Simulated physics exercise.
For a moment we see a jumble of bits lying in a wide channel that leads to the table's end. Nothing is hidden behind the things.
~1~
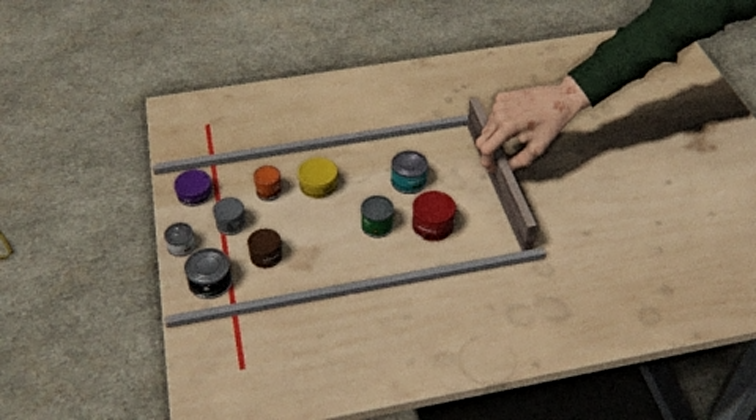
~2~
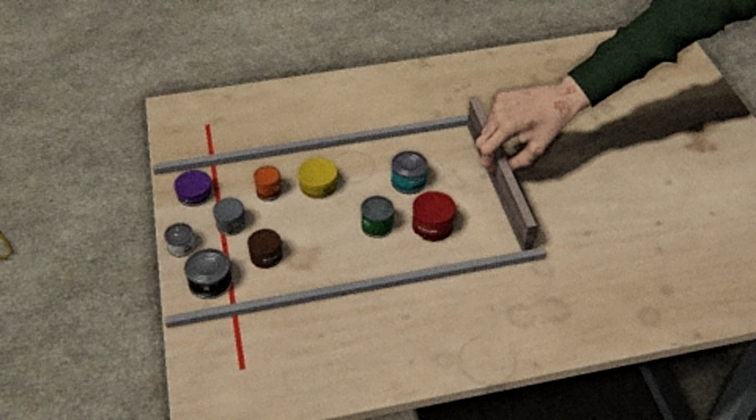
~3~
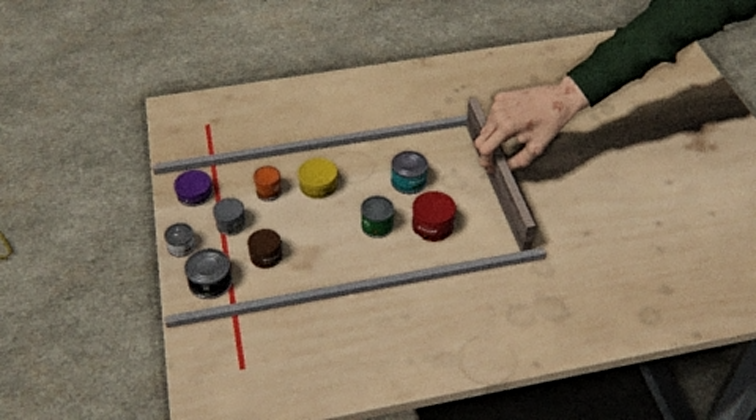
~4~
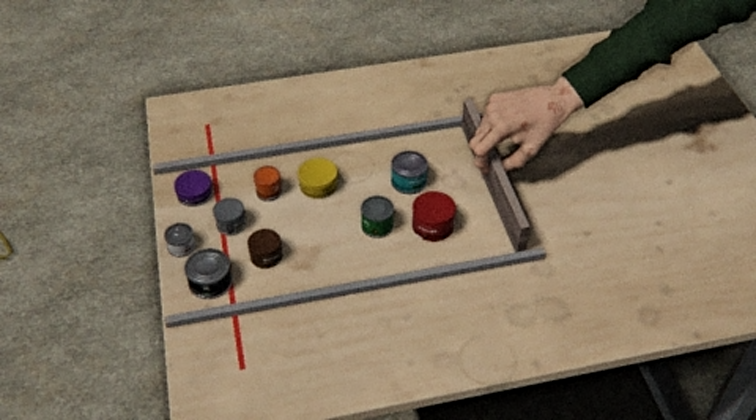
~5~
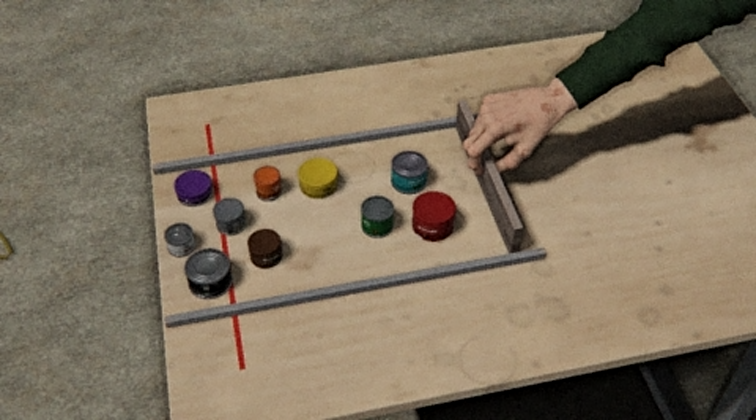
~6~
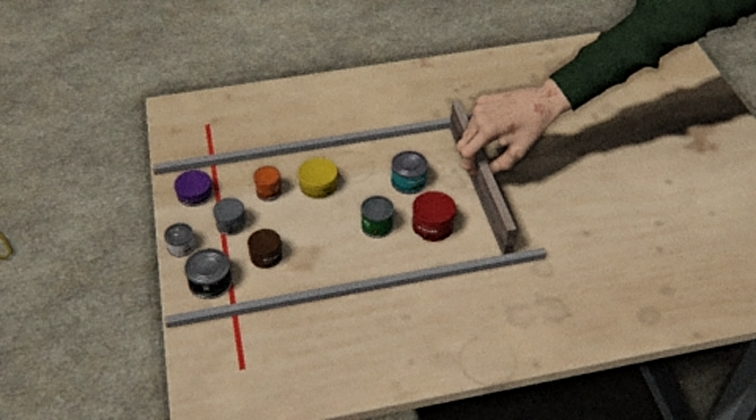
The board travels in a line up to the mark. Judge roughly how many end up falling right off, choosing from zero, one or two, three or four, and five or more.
It is one or two.
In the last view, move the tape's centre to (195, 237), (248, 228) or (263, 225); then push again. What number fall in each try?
Respectively, 6, 0 and 0.
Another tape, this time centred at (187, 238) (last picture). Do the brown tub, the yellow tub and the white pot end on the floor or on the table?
The brown tub is no longer there; as for the yellow tub, it is still there; and the white pot is no longer there.
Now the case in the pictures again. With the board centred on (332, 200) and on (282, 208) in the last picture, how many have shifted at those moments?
Moved so far: 5, later 8.
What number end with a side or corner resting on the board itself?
Contact count: 4.
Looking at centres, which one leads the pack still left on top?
White pot.
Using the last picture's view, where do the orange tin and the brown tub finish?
The orange tin stops around (164, 188); the brown tub around (165, 267).
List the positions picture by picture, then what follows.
The first frame shows white pot (180, 240); purple pot (194, 188); black pot (209, 273); board (499, 172); tape (223, 232).
The second frame shows purple pot (194, 188); brown tub (265, 249).
The third frame shows black pot (209, 274); yellow tub (318, 178).
The fourth frame shows white pot (180, 240); grey pot (230, 217).
The fifth frame shows purple pot (194, 188); red tub (434, 217).
The sixth frame shows white pot (180, 240); purple pot (194, 188); black pot (209, 274); board (481, 175); tape (223, 232).
Soon after, none off yet; white pot at rest near (180, 240); purple pot at rest near (194, 188); black pot at rest near (209, 274).
In the end, the number that fall off is one or two; gone, black pot and purple pot.
